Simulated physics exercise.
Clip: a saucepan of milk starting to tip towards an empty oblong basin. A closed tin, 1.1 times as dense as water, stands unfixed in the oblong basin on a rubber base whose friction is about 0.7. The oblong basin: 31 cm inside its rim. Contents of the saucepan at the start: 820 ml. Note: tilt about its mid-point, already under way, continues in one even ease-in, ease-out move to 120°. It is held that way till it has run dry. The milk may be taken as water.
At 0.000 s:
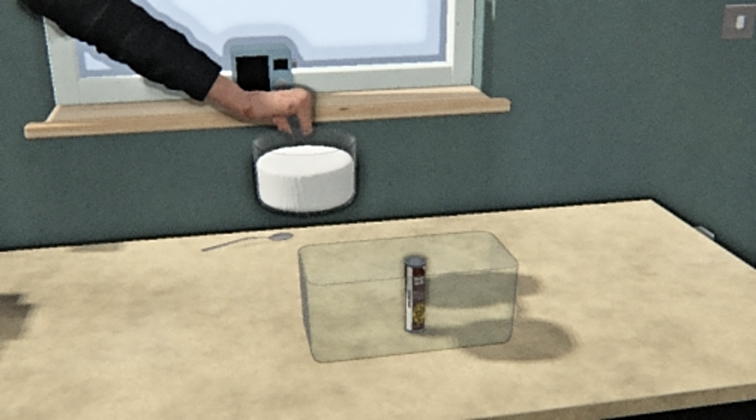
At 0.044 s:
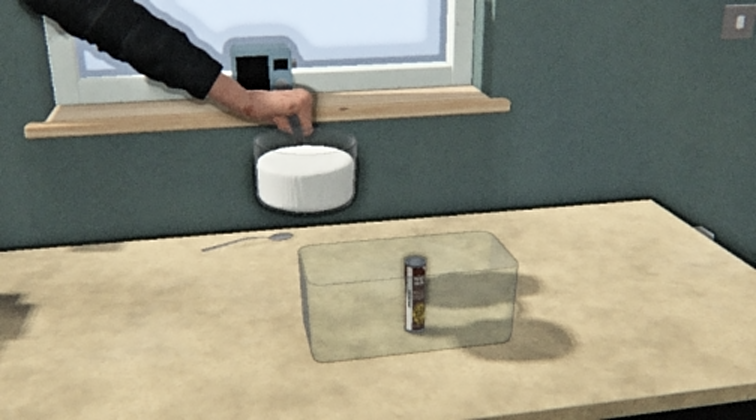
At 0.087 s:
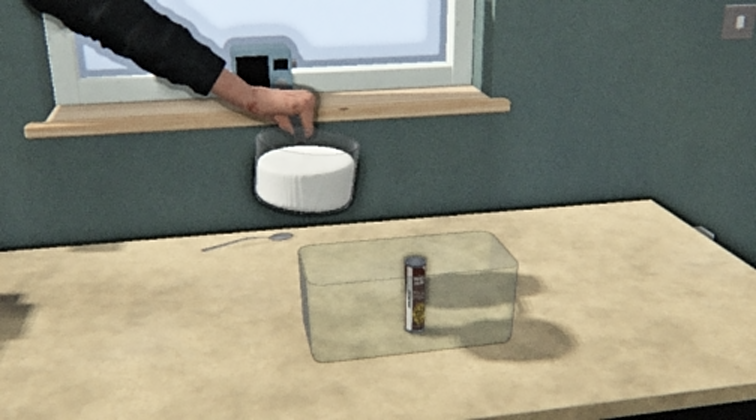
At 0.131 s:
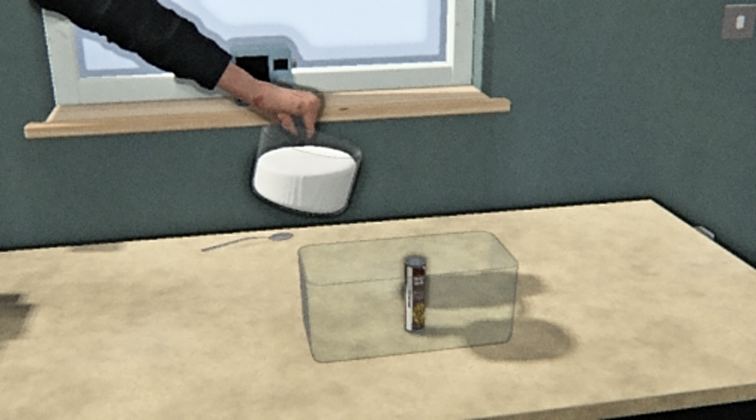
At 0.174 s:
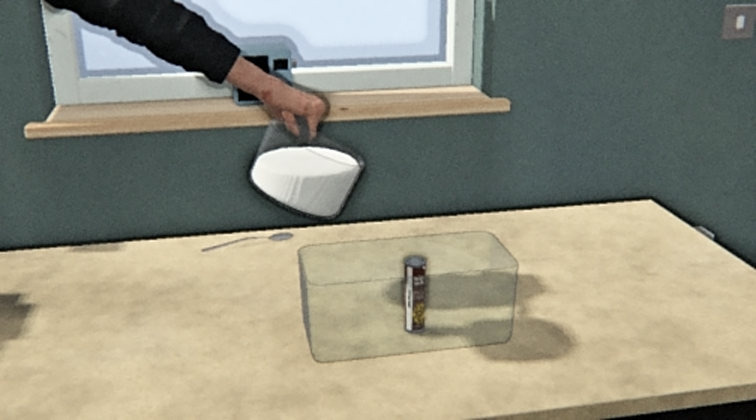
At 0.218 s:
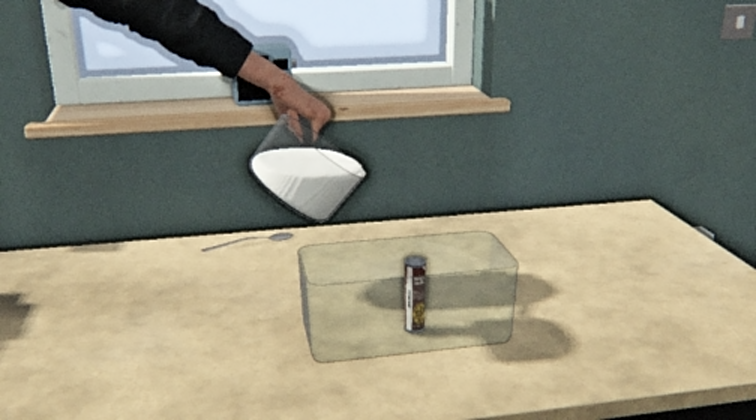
A clear pan of white liquid, held by a hand above a worktop, tilted slowly at first and then more steeply to the right, near a see-through oblong basin with a small tin standing upright.
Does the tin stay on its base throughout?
Looks like it will overturn.
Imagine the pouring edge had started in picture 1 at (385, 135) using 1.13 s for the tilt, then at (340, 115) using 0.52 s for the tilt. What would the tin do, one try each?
Run one: It does not tip. Run two: It does not tip.
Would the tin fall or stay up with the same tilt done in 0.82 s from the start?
After the tilt, the tin has tipped over.
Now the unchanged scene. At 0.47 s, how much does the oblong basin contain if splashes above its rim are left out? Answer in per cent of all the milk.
About 32 per cent.
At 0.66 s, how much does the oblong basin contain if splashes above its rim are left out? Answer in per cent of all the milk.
It works out near 92 per cent.
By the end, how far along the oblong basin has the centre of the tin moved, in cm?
Looks like roughly 8.0 cm in total.
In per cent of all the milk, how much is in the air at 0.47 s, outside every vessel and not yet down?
Some 46 per cent, I reckon.
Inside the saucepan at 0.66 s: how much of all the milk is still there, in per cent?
Roughly 2 percent remains.
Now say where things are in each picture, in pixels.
Tilt 0°; pouring edge (354, 139); surface from (257, 162) to (352, 156); the oblong basin's rim runs from (303, 267) to (505, 249); the tin's top is at (415, 264), in the first frame.
Tilt 2°; pouring edge (355, 140); surface from (257, 162) to (352, 156), in the second frame.
Tilt 7°; pouring edge (357, 145); surface from (258, 161) to (353, 157), in the third frame.
Tilt 15°; pouring edge (360, 152); surface from (258, 161) to (355, 158), in the fourth frame.
Tilt 26°; pouring edge (362, 162); surface from (256, 162) to (358, 160), in the fifth frame.
Tilt 40°; pouring edge (361, 174); surface from (252, 159) to (361, 167); 1 per cent is over the edge, in the sixth frame.
By 0.47 s the tilt is 113° and 23 per cent is still to pour; the tin stands where it began.
By 0.66 s the tilt is 120° and 2 per cent is still to pour; the tin leans 13°.
By 0.85 s the tilt is 120° and 0 per cent is still to pour; the tin leans 32°.
By 1.06 s the tilt is 120° and 0 per cent is still to pour; the tin lies on its side.
At rest the tin lies on its side.
